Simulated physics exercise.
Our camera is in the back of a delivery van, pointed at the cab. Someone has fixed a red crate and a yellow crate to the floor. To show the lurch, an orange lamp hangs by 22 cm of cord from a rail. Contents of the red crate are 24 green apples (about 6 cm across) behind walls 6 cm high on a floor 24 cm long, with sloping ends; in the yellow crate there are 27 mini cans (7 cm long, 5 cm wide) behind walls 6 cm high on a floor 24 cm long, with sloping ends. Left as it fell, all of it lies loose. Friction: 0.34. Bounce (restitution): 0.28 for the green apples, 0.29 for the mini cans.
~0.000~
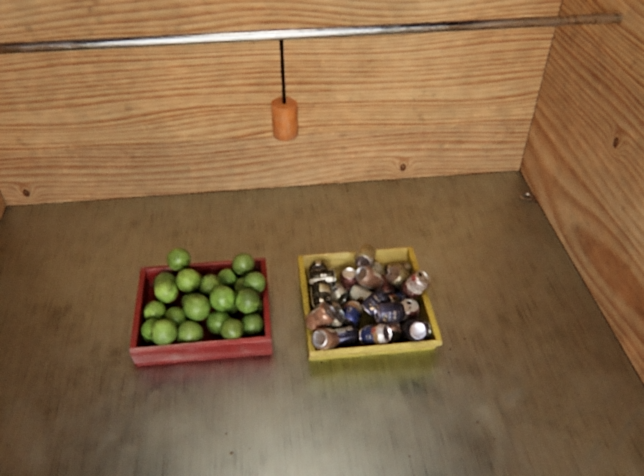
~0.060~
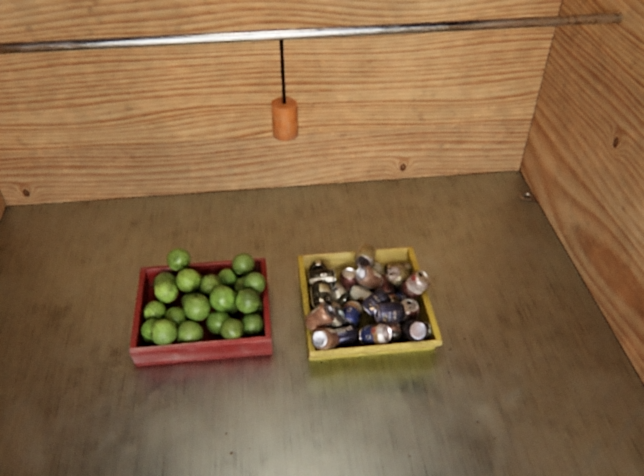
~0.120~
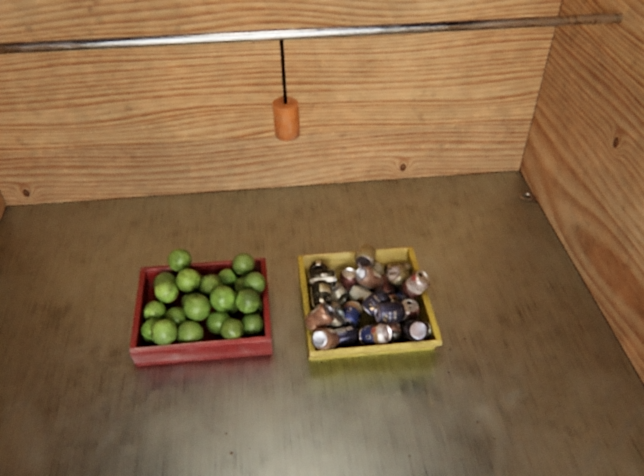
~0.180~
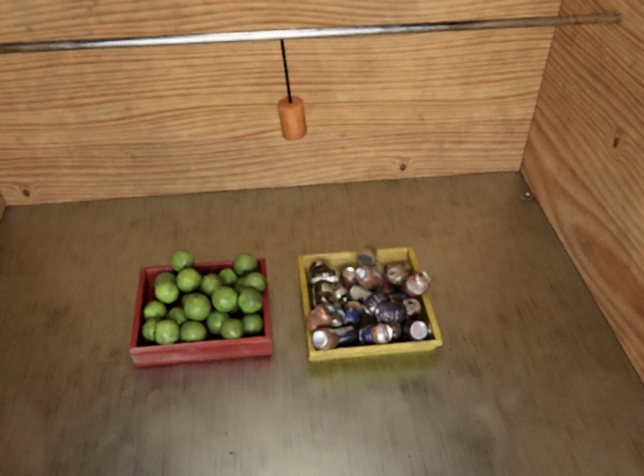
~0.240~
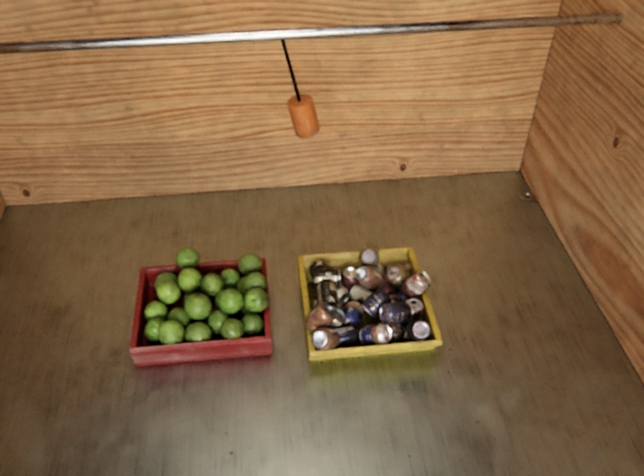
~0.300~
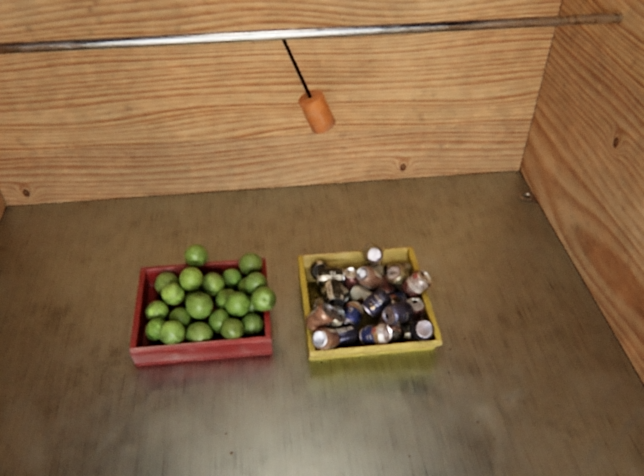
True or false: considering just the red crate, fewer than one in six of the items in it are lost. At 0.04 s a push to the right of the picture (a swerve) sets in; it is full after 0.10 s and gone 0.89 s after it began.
True.
After 0.50 s, 2 of 24 out of the red crate and 0 of 27 out of the yellow crate.
After 0.74 s, 2 of 24 out of the red crate and 1 of 27 out of the yellow crate.
After 1.09 s, 2 of 24 out of the red crate and 1 of 27 out of the yellow crate.
Outcome (at 1.54 s), 2 of 24 out of the red crate and 1 of 27 out of the yellow crate. Asked share, 2 of 24, 8 per cent.
